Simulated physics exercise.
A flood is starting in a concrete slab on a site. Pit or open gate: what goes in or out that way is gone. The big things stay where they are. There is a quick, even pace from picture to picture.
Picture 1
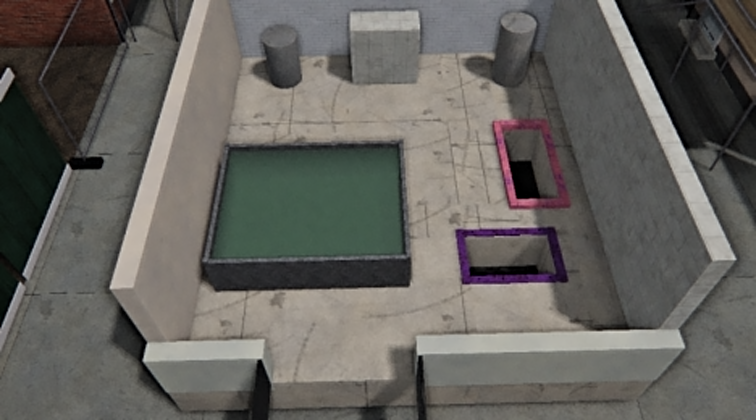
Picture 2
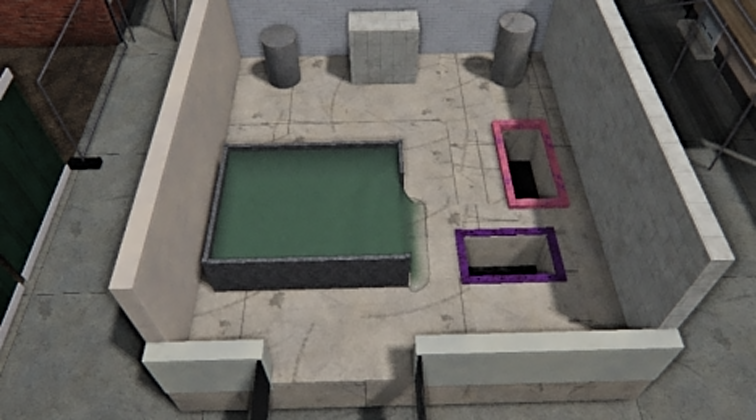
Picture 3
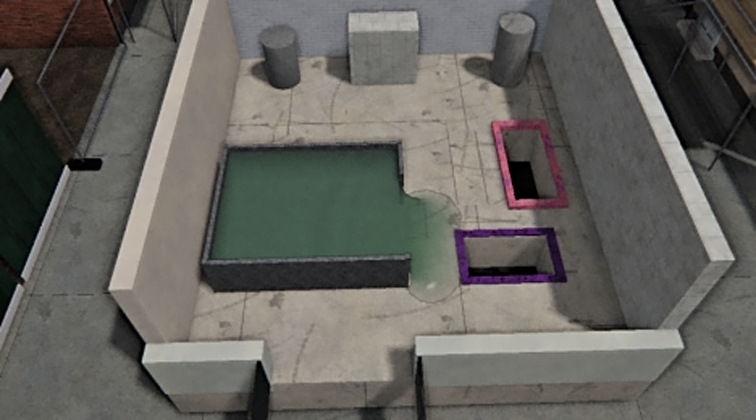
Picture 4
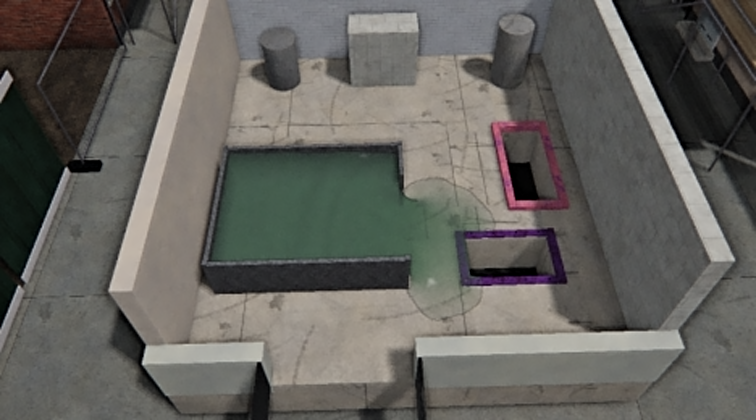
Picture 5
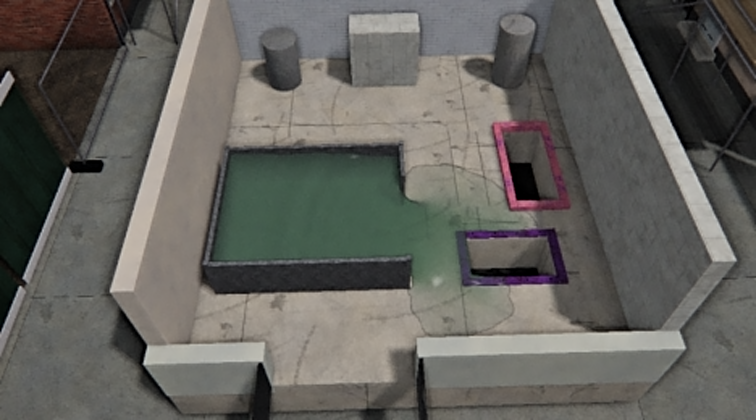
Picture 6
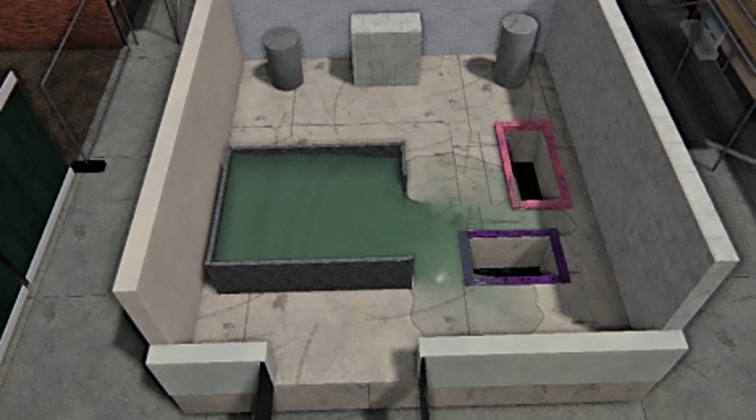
On a walled concrete slab, a dark-rimmed tank of green water sat still, then water poured from a gap in its right side and spread across the floor around the purple-edged pit.
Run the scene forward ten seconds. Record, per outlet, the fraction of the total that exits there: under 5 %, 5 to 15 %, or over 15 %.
Log: Gate - under 5 %; pink pit - 5 to 15 %; purple pit - over 15 %.
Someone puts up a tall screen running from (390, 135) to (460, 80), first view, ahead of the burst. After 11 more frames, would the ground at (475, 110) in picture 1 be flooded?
Submerged.
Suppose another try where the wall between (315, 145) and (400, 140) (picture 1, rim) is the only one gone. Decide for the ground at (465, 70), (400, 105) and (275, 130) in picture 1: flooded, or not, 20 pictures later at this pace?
Taking them in order, I'd say swamped, swamped and swamped.
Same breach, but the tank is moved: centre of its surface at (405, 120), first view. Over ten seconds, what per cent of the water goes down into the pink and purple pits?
Pink 60 %, purple 4 %.
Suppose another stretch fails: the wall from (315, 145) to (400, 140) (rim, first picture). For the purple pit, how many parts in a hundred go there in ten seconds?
The purple pit takes 2 per cent.
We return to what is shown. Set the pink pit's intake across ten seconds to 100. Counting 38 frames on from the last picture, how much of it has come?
Close to 95 %.
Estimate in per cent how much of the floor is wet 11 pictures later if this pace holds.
Estimated share: About 30 %.
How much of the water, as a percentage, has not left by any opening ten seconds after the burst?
I'd put it at about 46 per cent.
A moment on, water covers 25 % of the floor; the gate 0 %, the pink pit 1 %, the purple pit 9 %.
Next, water covers 30 % of the floor; the gate 0 %, the pink pit 4 %, the purple pit 16 %.
Then, water covers 45 % of the floor; the gate 0 %, the pink pit 6 %, the purple pit 26 %.
Later, water covers 60 % of the floor; the gate 0 %, the pink pit 9 %, the purple pit 37 %.
In the end, water covers 90 % of the floor; the gate 1 %, the pink pit 10 %, the purple pit 43 %.
